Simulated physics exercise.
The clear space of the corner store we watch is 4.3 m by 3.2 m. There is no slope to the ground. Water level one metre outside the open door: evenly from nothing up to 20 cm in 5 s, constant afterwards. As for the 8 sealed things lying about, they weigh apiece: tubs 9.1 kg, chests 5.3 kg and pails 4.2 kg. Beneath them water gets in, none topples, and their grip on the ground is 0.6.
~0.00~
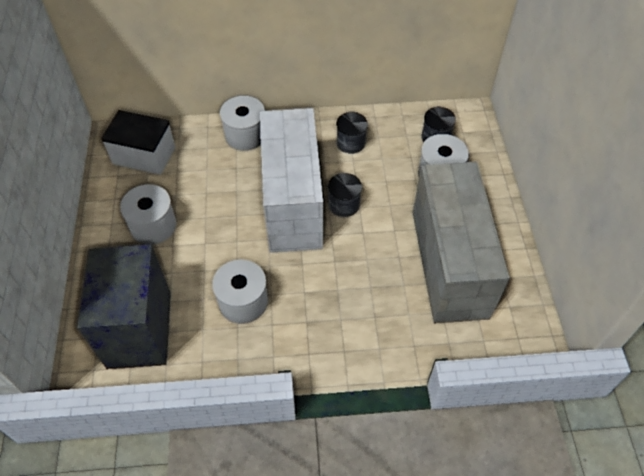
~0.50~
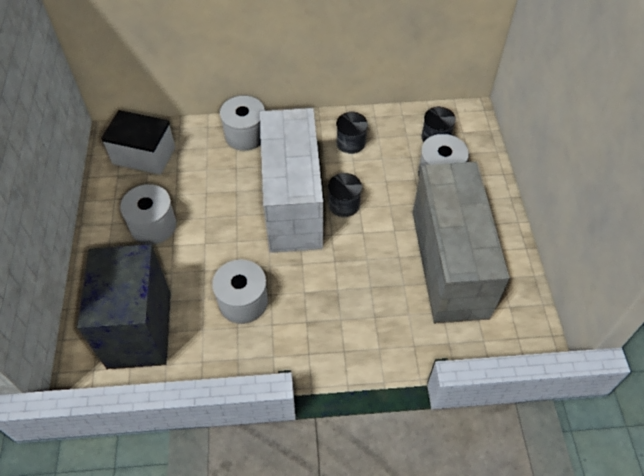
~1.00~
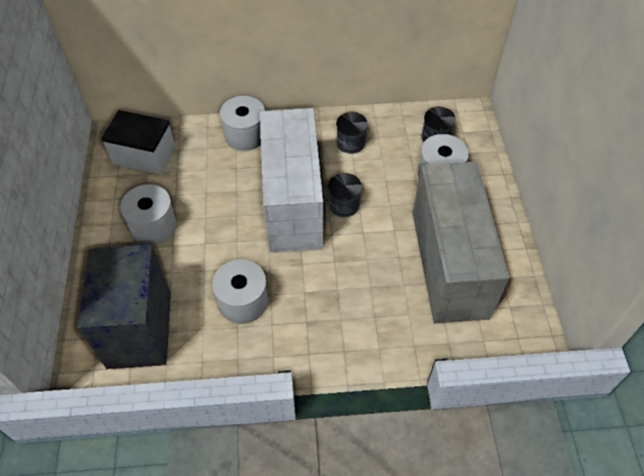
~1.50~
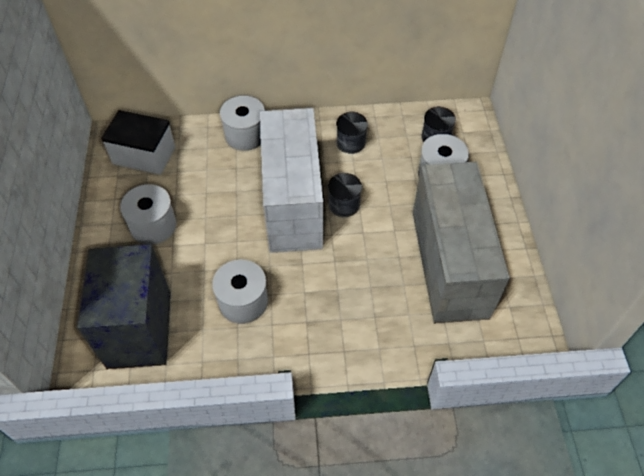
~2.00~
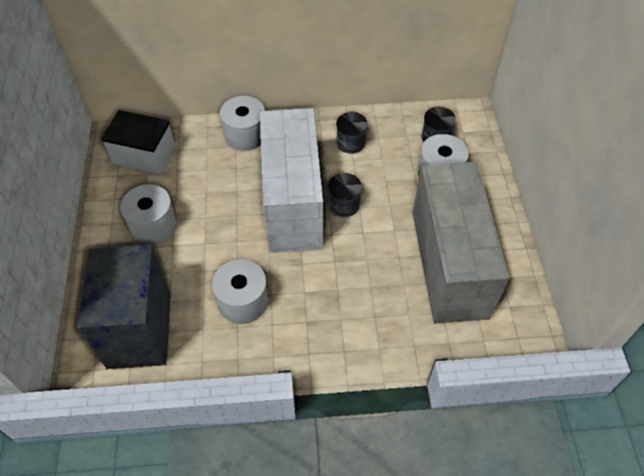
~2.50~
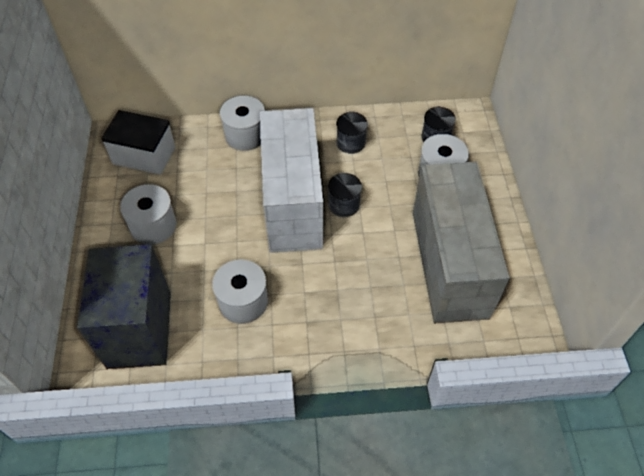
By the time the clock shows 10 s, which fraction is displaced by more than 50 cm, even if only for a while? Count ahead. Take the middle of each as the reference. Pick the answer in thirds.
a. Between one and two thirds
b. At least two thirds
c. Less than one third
Between one and two thirds.
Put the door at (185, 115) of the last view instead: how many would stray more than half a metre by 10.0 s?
In that case 3 of them.
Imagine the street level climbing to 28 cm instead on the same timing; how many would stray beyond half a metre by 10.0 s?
The count would be 5.
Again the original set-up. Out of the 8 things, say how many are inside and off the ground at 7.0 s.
Count: 2.
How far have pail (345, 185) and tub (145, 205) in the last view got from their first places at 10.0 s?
In that order: 100 cm, 20 cm.
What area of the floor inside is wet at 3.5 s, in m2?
Wet: Near 1.5 m2.
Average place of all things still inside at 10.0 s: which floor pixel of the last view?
Close to (240, 197).
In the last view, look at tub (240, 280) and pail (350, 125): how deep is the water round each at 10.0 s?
4 and 11 cm.
After 3.5 s 0 of 8 are over 50 cm from their spots; 0 afloat.
After 4.5 s 0 of 8 are over 50 cm from their spots; 0 afloat.
After 7.0 s 1 of 8 are over 50 cm from their spots; 2 afloat.
After 10.0 s 3 of 8 are over 50 cm from their spots, and 3 have been at some point; 7 afloat.
